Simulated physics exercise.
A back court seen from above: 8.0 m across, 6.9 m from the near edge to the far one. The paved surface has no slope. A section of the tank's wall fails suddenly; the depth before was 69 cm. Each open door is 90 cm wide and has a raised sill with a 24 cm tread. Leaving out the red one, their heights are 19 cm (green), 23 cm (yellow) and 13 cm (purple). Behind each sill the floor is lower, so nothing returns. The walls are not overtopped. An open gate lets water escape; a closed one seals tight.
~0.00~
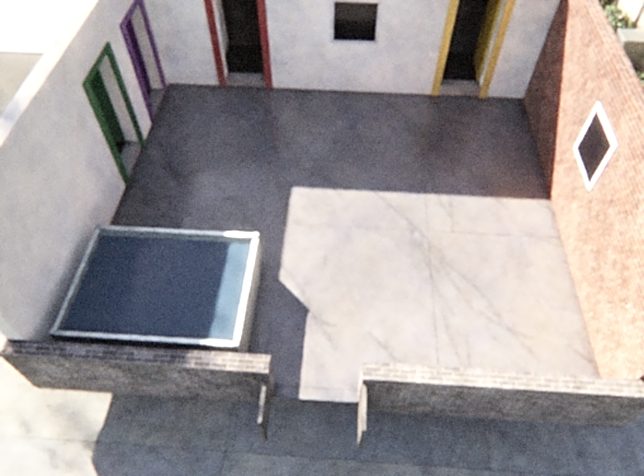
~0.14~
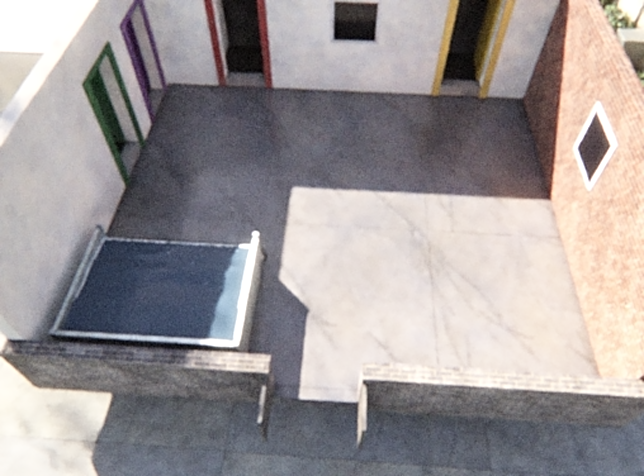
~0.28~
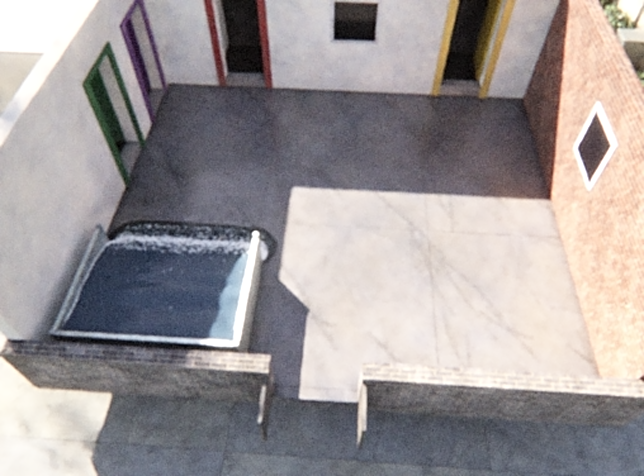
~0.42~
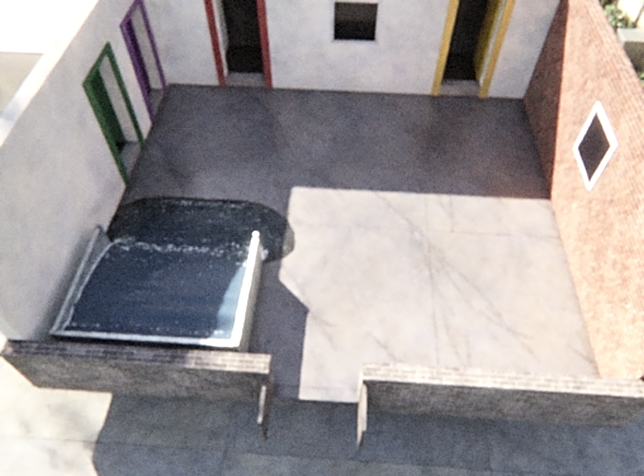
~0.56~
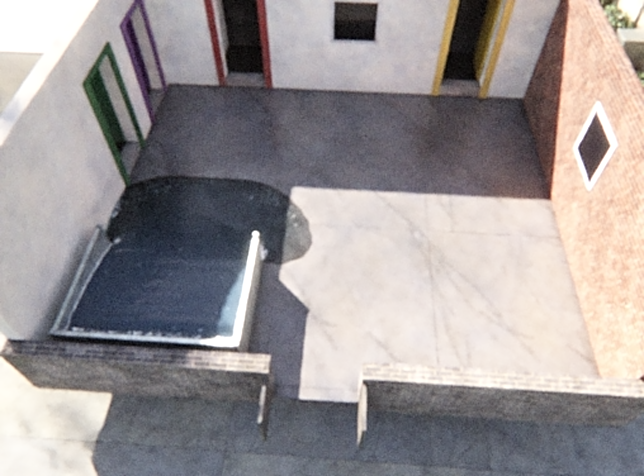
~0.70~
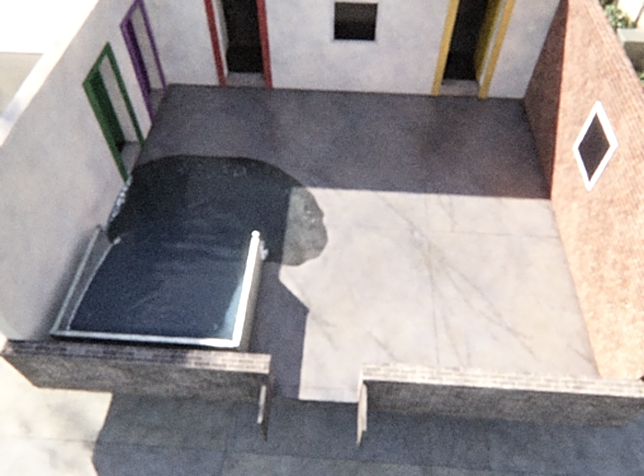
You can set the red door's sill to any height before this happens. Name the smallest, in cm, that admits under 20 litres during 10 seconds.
It would have to be roughly 27 cm high.
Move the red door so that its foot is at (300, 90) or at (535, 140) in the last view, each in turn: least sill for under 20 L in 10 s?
Roughly 20 and 13.5 cm.
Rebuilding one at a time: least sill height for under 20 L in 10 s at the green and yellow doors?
About 9.5 cm at green and 7.0 cm at yellow.
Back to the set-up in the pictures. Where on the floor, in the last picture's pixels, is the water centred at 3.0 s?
Near (234, 160).
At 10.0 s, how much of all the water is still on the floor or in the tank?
Some 94 per cent remains.
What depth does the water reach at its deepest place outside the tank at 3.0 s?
Up to some 35 cm.
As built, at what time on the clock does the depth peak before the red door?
At about 2.6 s.
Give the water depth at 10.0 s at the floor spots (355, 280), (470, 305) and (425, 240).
About 2, 5 and 6 cm.
After 1.4 s water covers 35 % of the floor, deepest (26 cm) near (152, 251); 17 cm at the red door, 0 litres in over its 19 cm sill.
After 3.0 s water covers 50 % of the floor, deepest (35 cm) near (163, 99); 31 cm at the red door, 70 litres in over its 19 cm sill.
After 10.0 s water covers 95 % of the floor, deepest (14 cm) near (591, 401); 4 cm at the red door, 98 litres in over its 19 cm sill.
At the red door as built, the water arrived by 1.4 s and peaked near 34 cm at 2.6 s.
Run again over the same 10 s with other heights there, 35 litres in over 24.5 cm, 1 litre over 33.5 cm. The limit of 20 litres is kept from about 27 cm up.
